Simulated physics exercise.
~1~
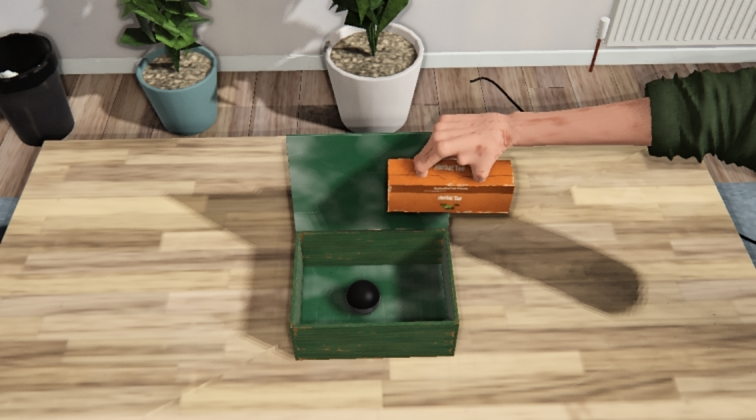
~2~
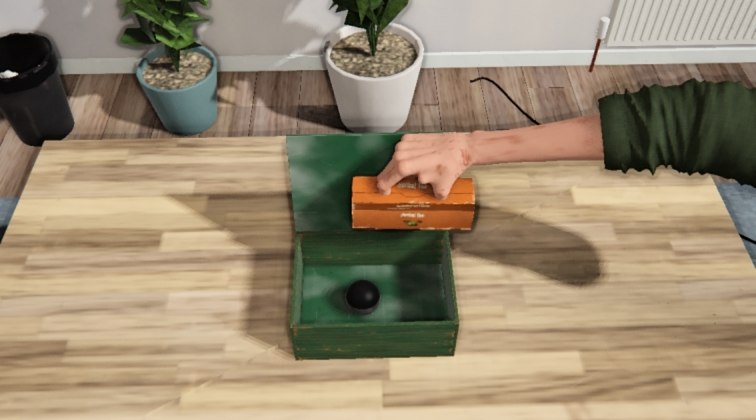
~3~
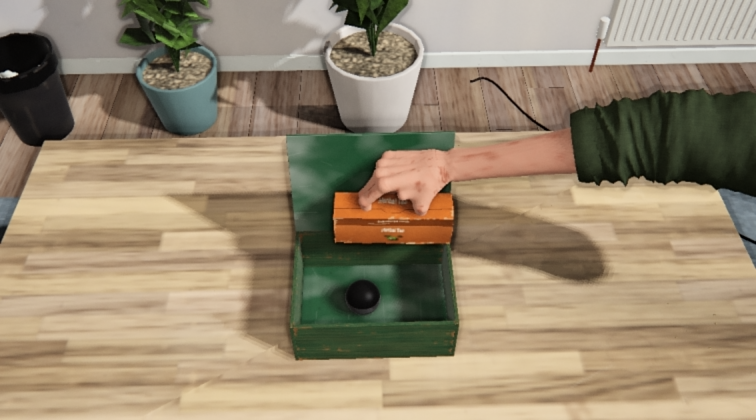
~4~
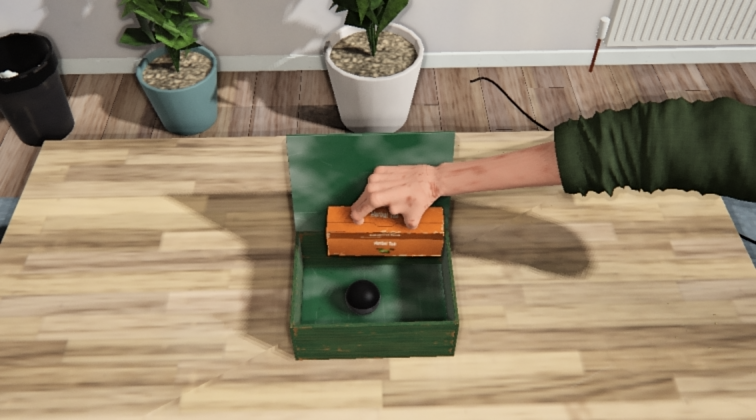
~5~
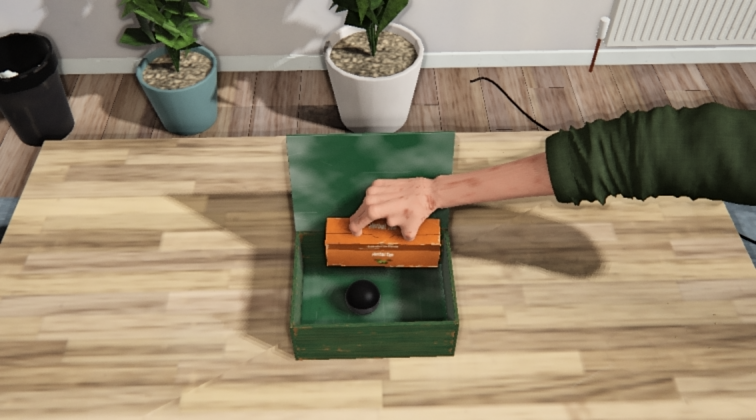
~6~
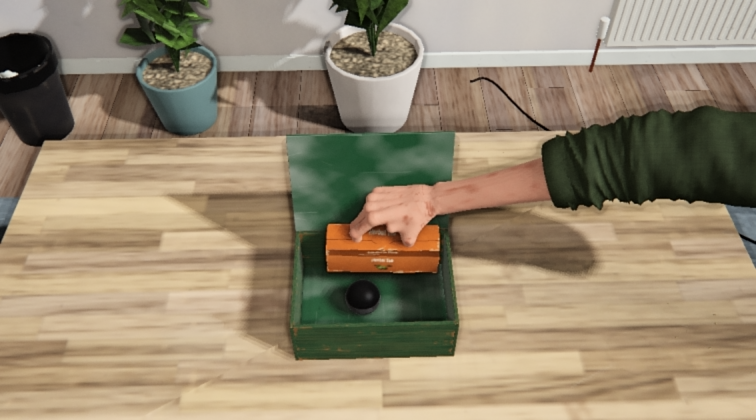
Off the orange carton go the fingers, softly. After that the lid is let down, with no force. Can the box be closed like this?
Comes fully down.
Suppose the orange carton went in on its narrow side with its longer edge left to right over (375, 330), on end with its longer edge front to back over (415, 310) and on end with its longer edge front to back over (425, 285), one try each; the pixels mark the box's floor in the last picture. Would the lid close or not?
Okay, so first it closes properly, then it doesn't close, and last it doesn't close.
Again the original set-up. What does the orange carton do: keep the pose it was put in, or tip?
In the end, the orange carton keeps its orientation.
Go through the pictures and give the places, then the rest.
In the first picture, coming down; orange carton (449, 186); black ball (363, 297).
In the second picture, coming down; orange carton (412, 203); black ball (363, 297).
In the third picture, coming down; orange carton (393, 219); black ball (363, 297).
In the fourth picture, coming down; orange carton (385, 231); black ball (363, 297).
In the fifth picture, coming down; orange carton (383, 243); black ball (363, 297).
In the sixth picture, put in, still held; orange carton (383, 248); black ball (363, 297).
Then, 1.00 s on from there, lid starting down; orange carton shifted a little near (381, 278); black ball shifted about its own width.
Then, 1.70 s on from there, lid 47° above the rim; orange carton shifted a little near (381, 278); black ball shifted about its own width.
In the end, lid shut; moved from the start, orange carton and black ball. At the end, from the last picture's camera, orange carton near (381, 278).
